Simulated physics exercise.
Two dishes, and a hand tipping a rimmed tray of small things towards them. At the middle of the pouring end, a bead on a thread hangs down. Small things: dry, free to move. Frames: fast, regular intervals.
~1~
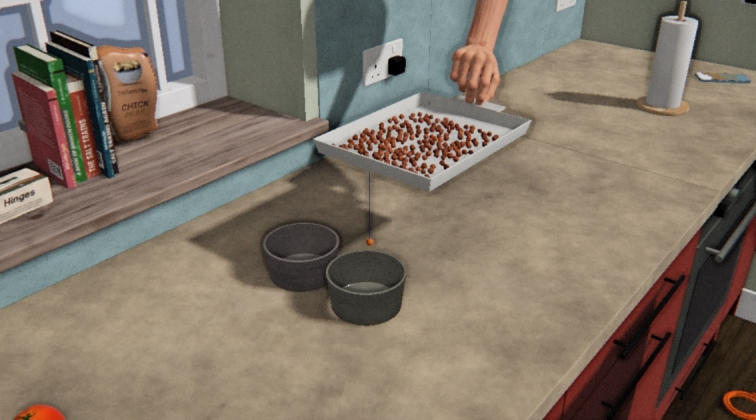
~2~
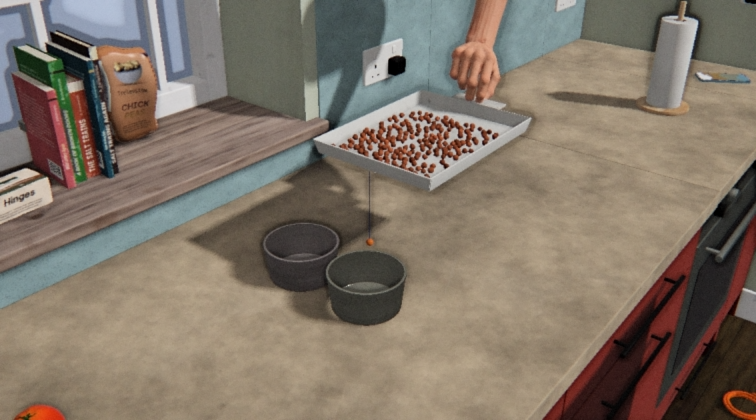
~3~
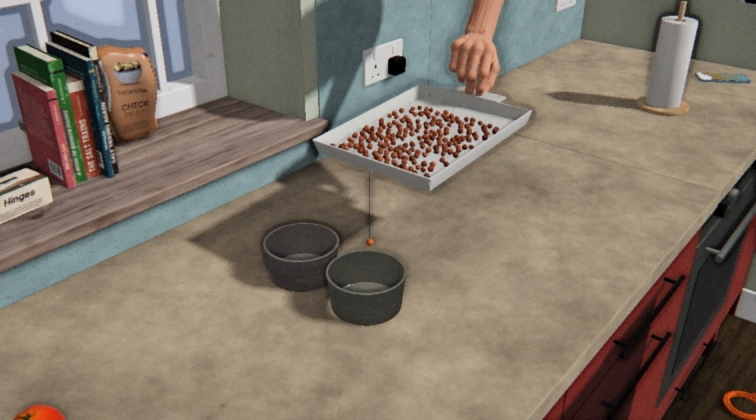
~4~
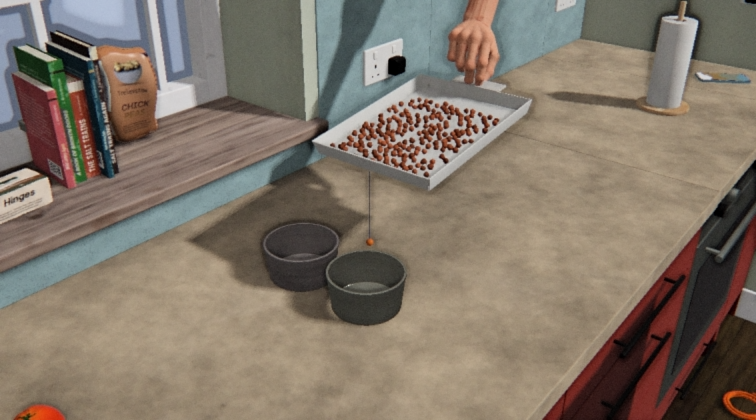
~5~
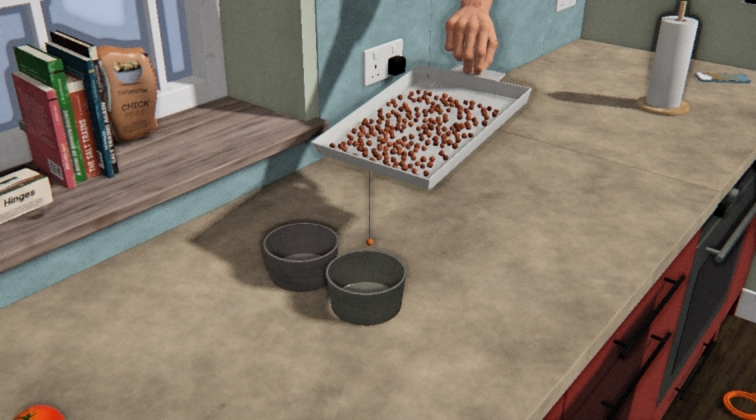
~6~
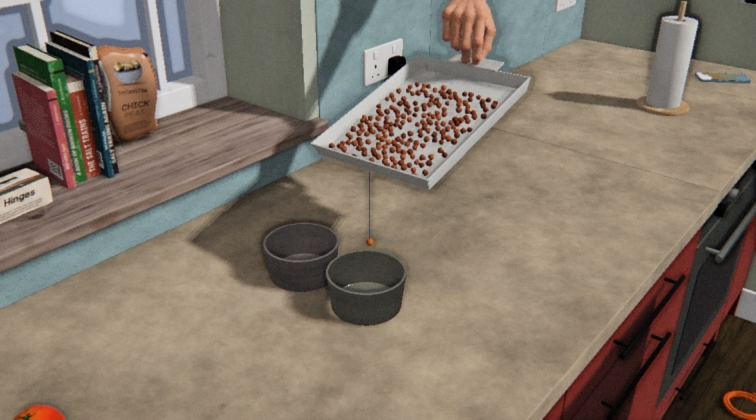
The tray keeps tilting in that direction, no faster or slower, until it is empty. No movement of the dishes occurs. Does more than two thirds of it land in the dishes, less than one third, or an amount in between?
The dishes end up with more than two thirds.
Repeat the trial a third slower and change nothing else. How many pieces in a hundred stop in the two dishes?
I'd expect near 80 per cent.
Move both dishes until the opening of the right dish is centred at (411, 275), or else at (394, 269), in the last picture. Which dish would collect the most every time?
Position 1 - the dish to the left; position 2 - the dish to the left.
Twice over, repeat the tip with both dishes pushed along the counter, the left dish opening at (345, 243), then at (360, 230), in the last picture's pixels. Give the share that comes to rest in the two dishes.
Around 30 % followed by around 0 %.
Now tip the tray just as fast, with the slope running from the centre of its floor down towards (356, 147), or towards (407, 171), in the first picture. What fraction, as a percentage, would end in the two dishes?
Case one near 40 %; case two near 40 %.
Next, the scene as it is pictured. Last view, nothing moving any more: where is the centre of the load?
Last view, resting centre - approx. (317, 284).
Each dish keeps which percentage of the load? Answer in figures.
Roughly: Left 40 %, right 30 %.
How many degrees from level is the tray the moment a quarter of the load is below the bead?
I'd put it at about 110 degrees.
Just after the last frame, tray tipped steeply; almost all on the tray; just a few in the air.
A moment on, tray tipped past a quarter turn; the larger part on the tray; just a few in the right dish; just a few in the left dish; just a few outside both; about a tenth in the air.
Further on, tray tipped past a quarter turn; roughly a third in the right dish; roughly half in the left dish; roughly a quarter outside both.
When it is over, tray tipped past a quarter turn; roughly a third in the right dish; roughly half in the left dish; roughly a quarter outside both.
